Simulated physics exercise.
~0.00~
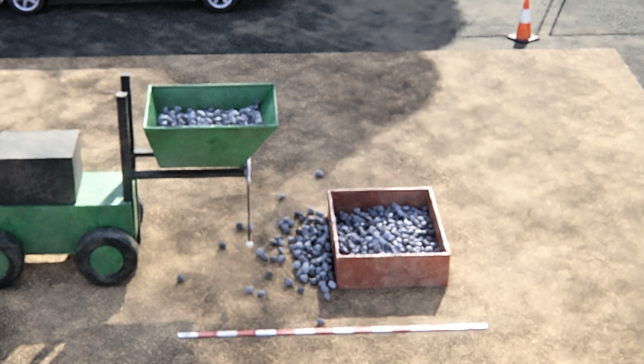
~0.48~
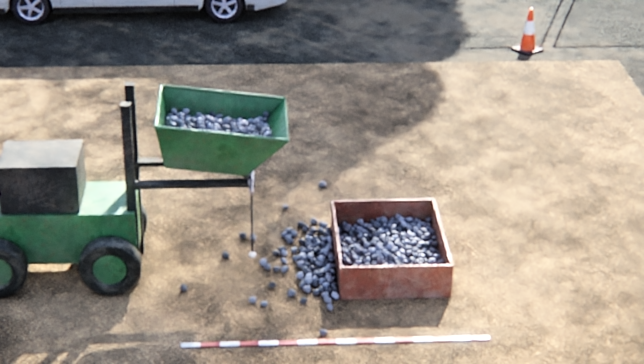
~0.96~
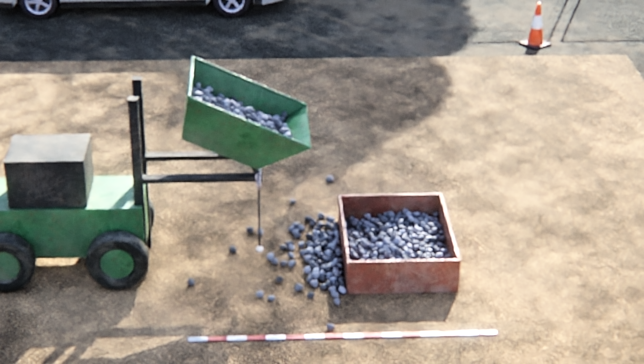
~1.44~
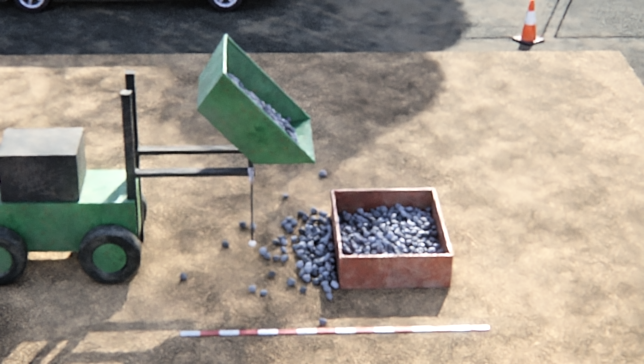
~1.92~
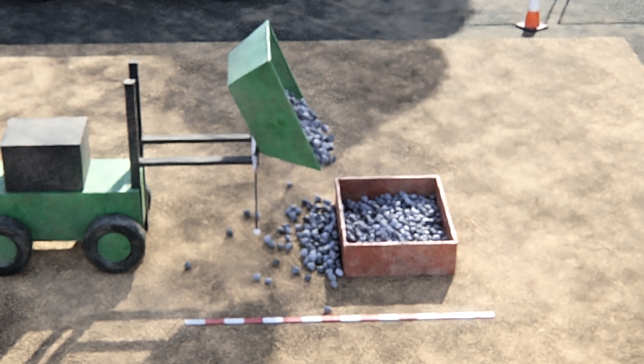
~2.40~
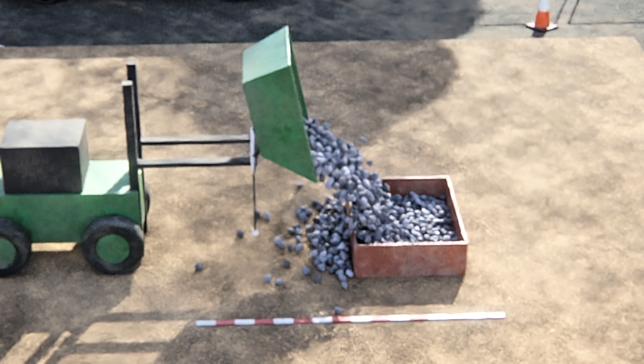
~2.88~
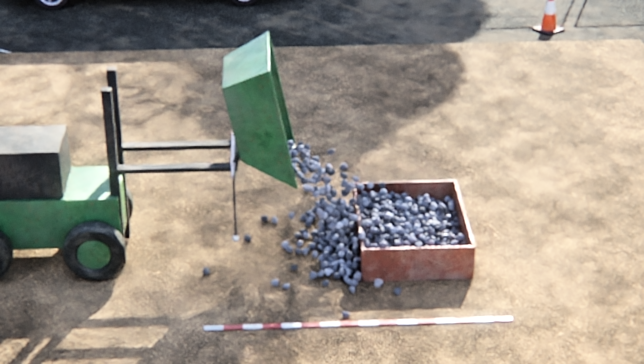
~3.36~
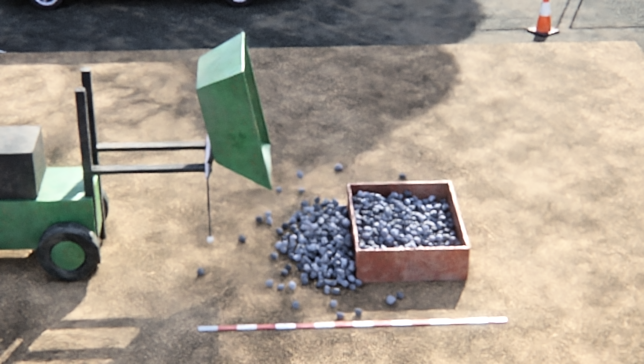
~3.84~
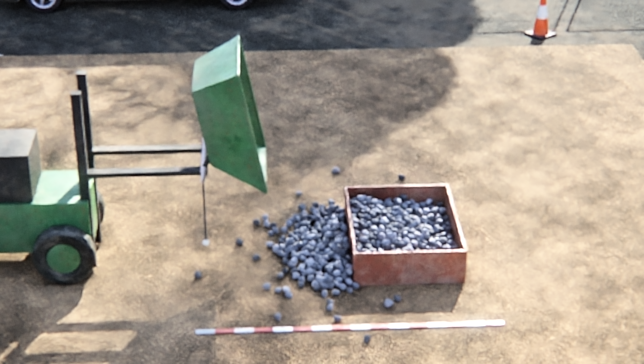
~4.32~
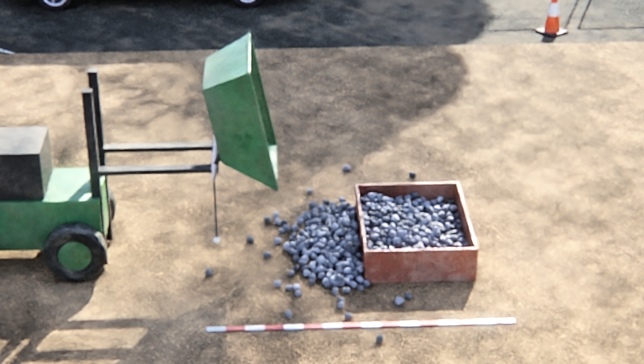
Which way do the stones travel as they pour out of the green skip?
The stones move to the right as they fall, toward the reddish bin.
In this clip, a green forklift tips its raised skip and pours smooth grey stones toward a reddish bin already holding some, then backs away to the left; the skip ends empty and steeply tilted, with the bin fuller and a larger pile lying beside it.
